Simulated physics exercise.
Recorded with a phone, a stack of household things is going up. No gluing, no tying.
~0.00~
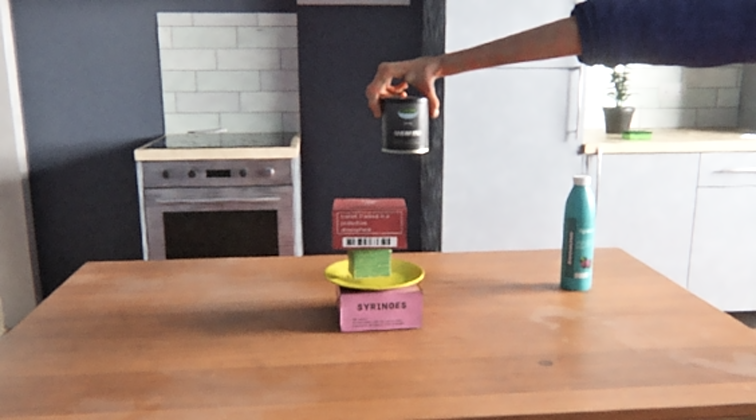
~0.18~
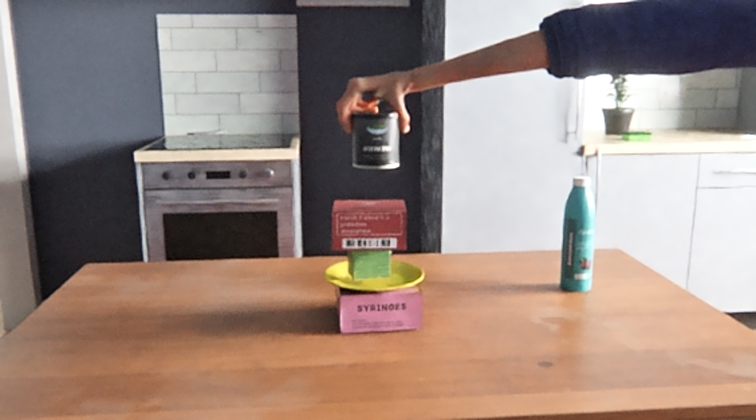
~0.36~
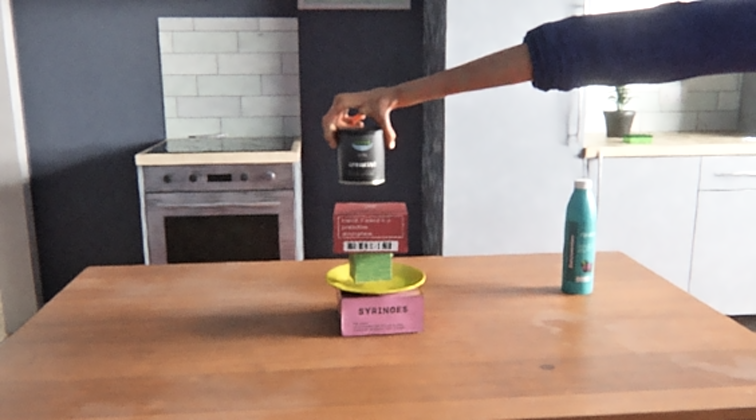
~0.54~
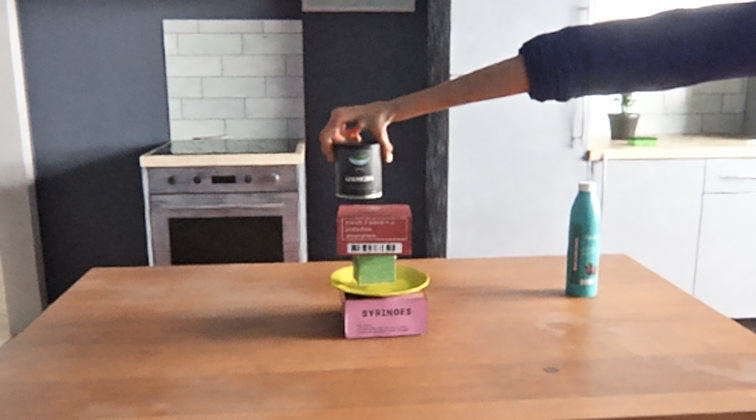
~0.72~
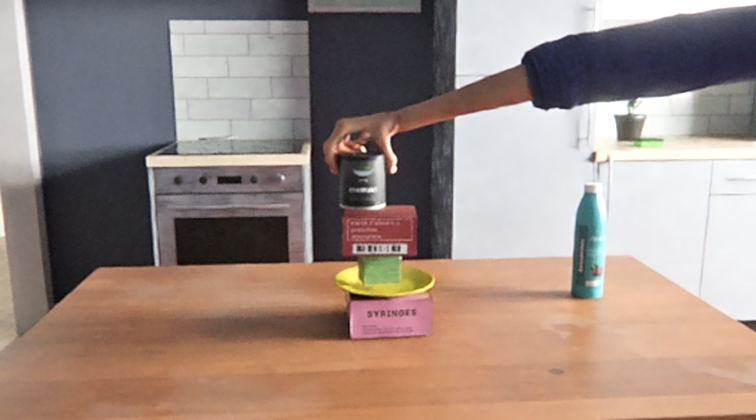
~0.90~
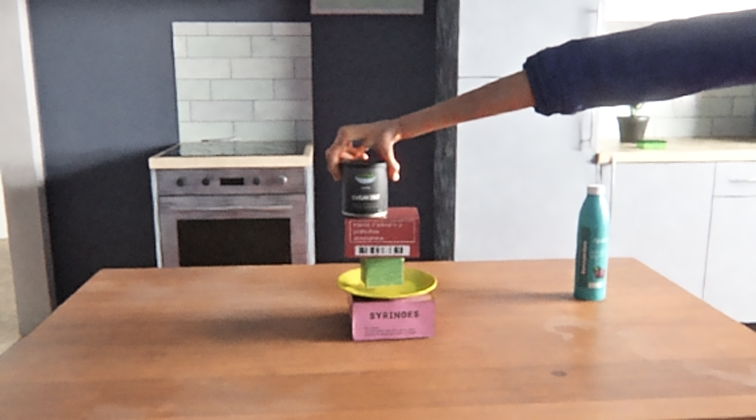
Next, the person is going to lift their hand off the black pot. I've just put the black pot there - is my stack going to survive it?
Seems the tower stands.
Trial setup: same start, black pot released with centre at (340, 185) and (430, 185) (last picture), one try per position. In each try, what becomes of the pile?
First try: It loses its balance; second try: It loses its balance.
After 1.10 s, no change.
After 1.80 s, black pot resting near (364, 188).
In the end (3.1 s), all 6 unmoved. At the end, from the last picture's camera, black pot near (364, 188). The pile keeps its balance.
